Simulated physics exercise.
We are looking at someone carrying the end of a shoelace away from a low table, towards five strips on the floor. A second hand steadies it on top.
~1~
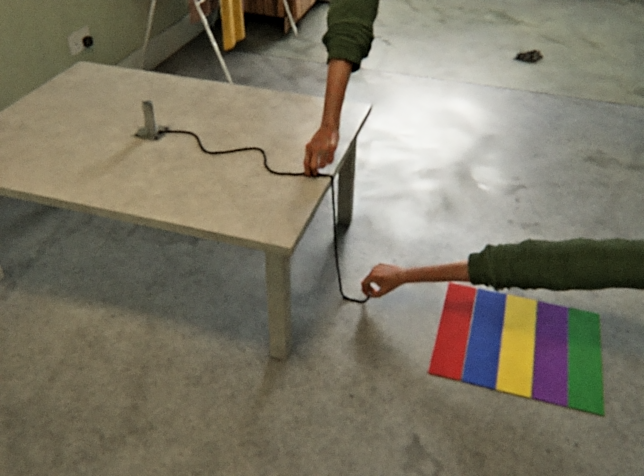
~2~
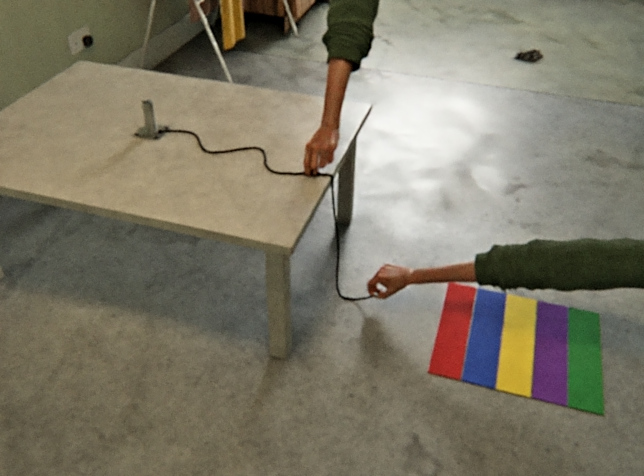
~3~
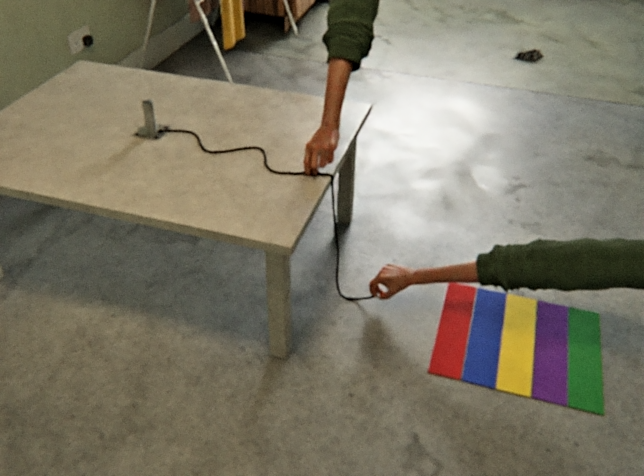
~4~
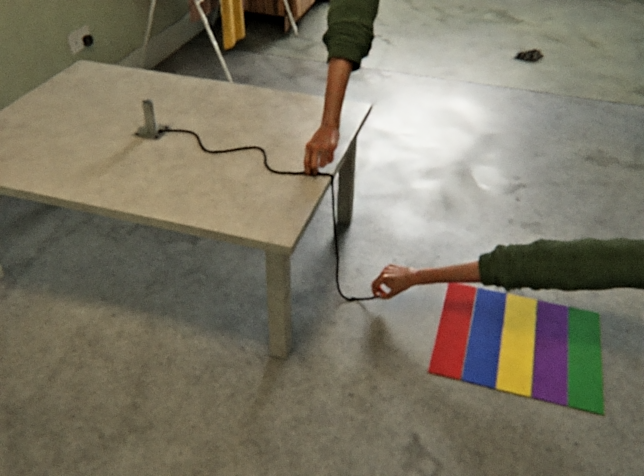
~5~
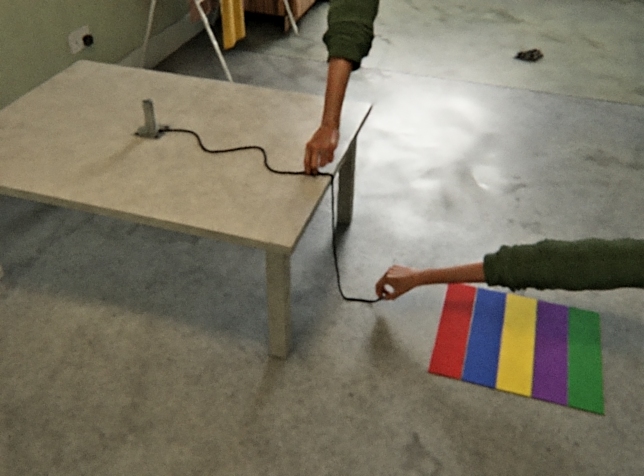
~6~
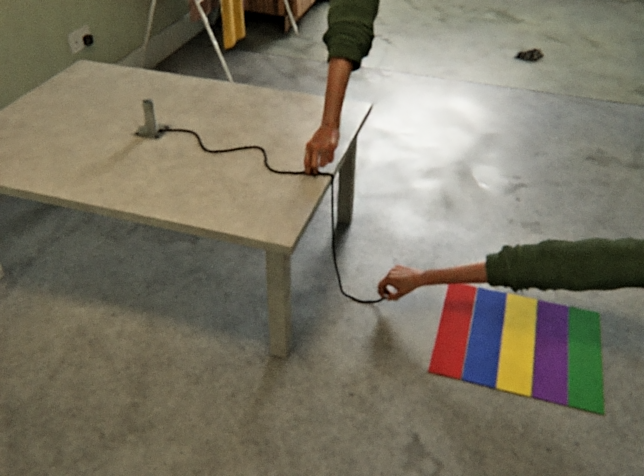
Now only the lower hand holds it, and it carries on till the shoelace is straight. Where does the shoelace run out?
It gets as far as the yellow strip.
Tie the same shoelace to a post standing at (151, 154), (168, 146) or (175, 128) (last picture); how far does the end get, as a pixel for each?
The places are (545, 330), (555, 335) and (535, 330).
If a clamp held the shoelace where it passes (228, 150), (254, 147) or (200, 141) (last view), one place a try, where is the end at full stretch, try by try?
Try by try, around (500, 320), (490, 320) and (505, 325).
A little later, end near (454, 312); over red.
Next, end near (494, 321); over blue.
When it is tight, end near (518, 326); over yellow. The yellow one.
